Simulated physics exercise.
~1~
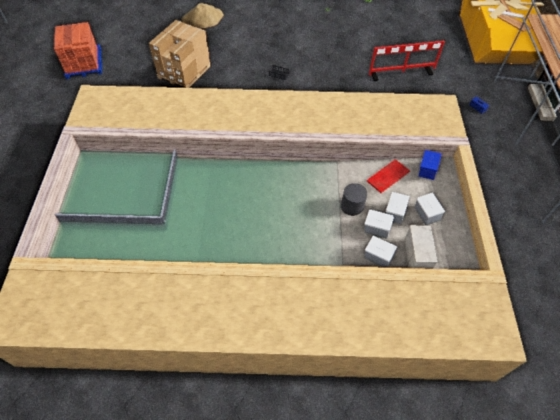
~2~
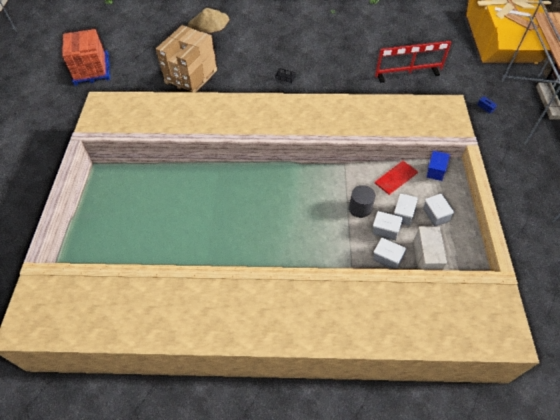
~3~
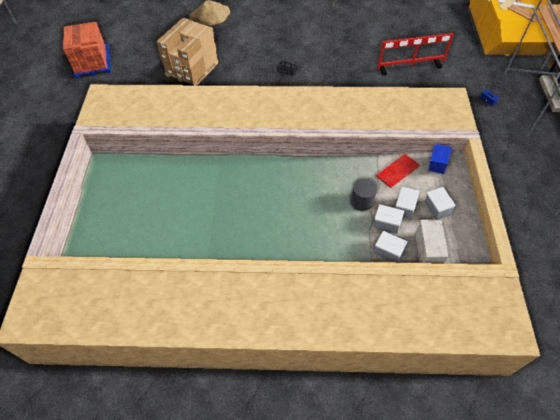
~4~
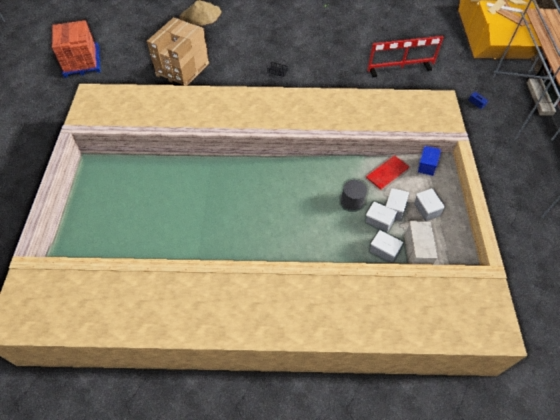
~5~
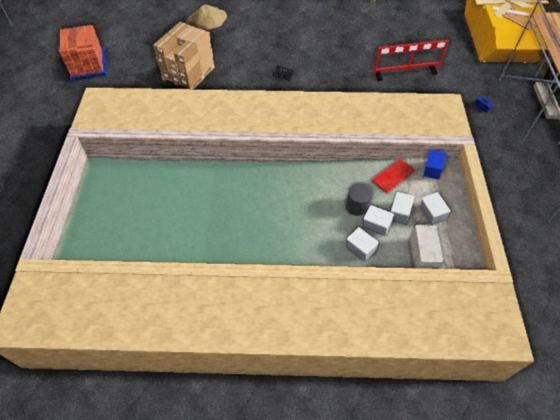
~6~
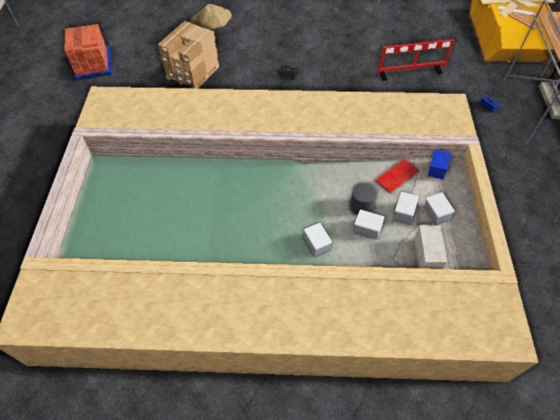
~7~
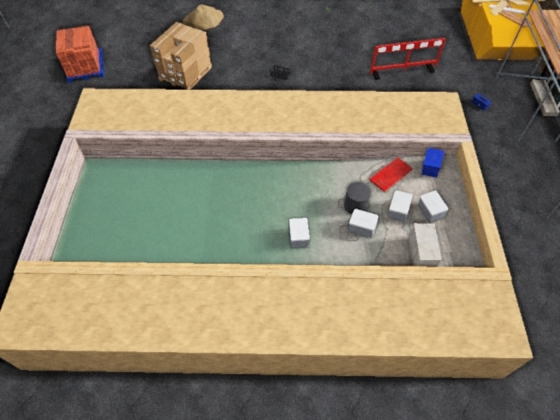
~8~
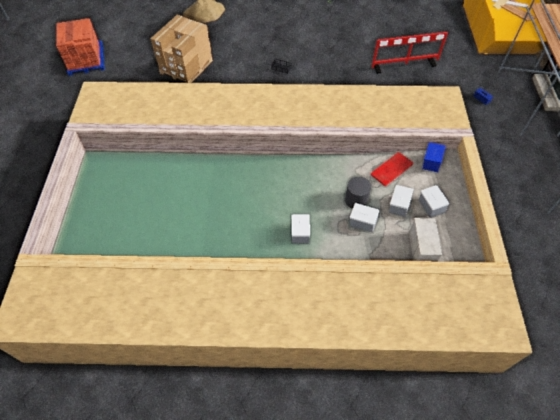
The footage shows a walled basin where greenish water, first held higher behind boarding in the left corner, spreads right once the boarding vanishes; two white blocks among several objects shift left, one farther, and it ends apart from the rest while the red and blue objects stay put.
